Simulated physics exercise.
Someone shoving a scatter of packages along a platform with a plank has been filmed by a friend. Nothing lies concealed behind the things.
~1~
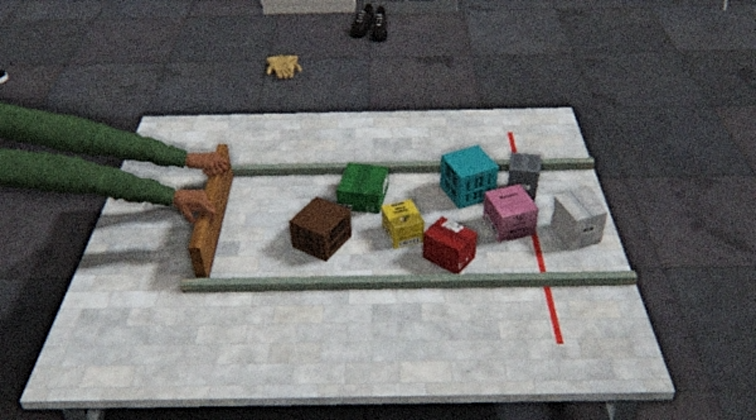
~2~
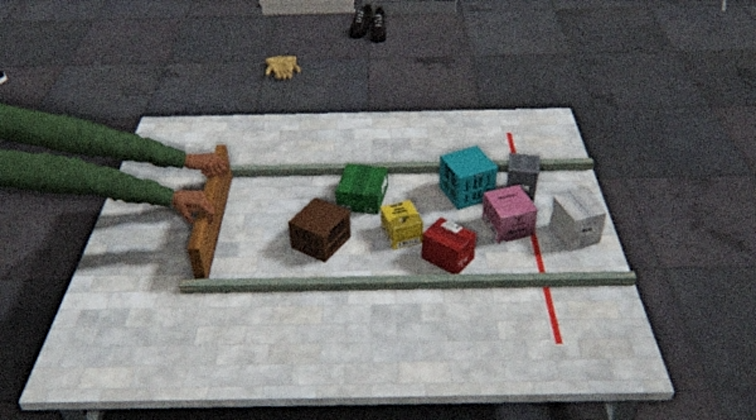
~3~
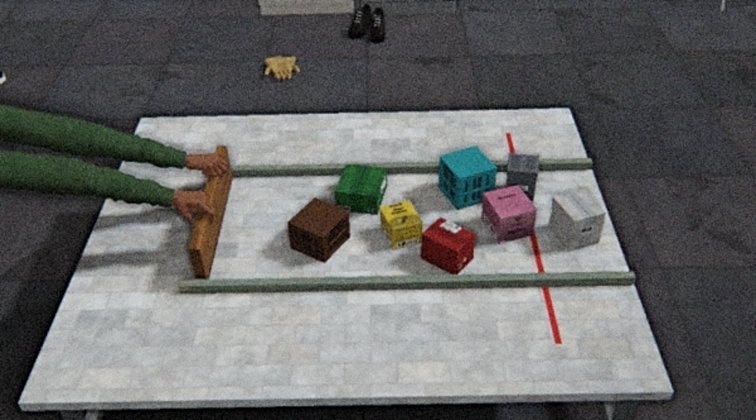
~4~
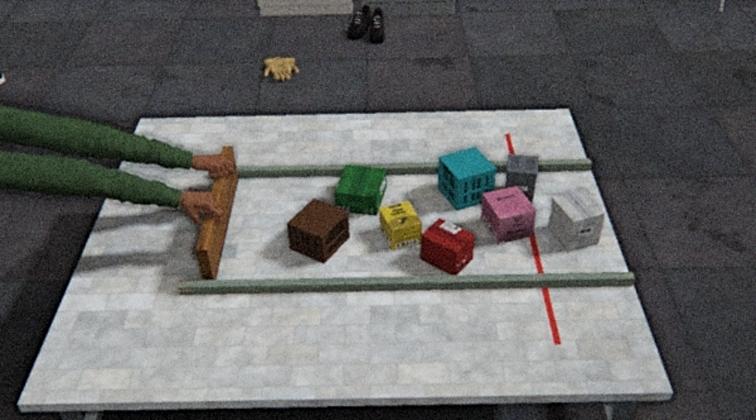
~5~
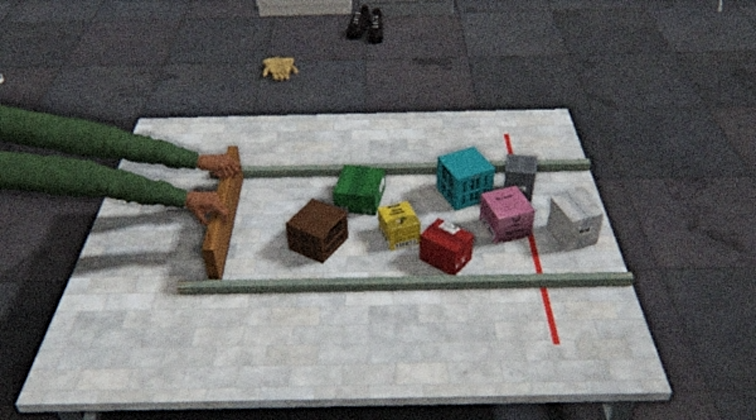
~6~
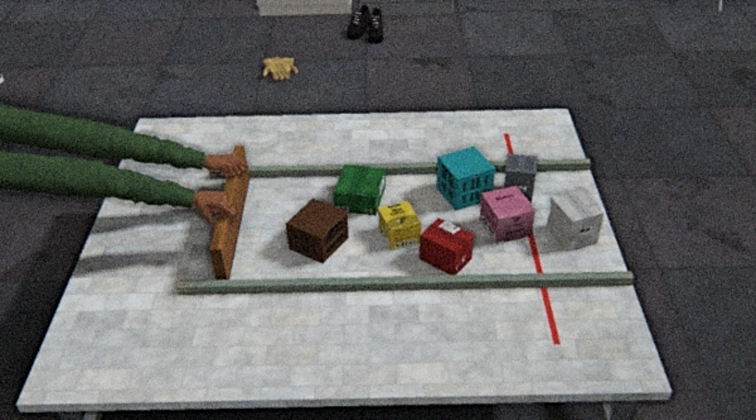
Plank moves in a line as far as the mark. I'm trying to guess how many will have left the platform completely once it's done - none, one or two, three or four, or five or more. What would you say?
I would say three or four leave it.
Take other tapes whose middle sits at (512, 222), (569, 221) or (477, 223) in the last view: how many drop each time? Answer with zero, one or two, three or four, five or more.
Taking the places in the order asked: One or two, then five or more, then not one.
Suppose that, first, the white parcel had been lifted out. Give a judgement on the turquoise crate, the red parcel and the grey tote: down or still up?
I'd say the turquoise crate stays up there, the red parcel stays up there and the grey tote heads down.
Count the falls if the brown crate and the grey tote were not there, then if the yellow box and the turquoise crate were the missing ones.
First 1, then 1.
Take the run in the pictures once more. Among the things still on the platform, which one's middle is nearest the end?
The turquoise crate ends up foremost.
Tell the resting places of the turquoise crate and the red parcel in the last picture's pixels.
First (588, 179), then (557, 253).
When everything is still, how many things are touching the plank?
The count in contact is 3.
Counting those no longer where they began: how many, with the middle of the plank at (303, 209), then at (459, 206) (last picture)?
Counts: 1 / 8.
Soon after, none off yet; white parcel at rest near (574, 220); grey tote at rest near (520, 178); pink box at rest near (507, 215).
Then, none off yet; white parcel moved about its own width near (610, 222); grey tote moved well along near (568, 178); pink box moved about its own width near (567, 213).
By the end, the number that fall off is three or four; fallen, pink box, grey tote and white parcel.
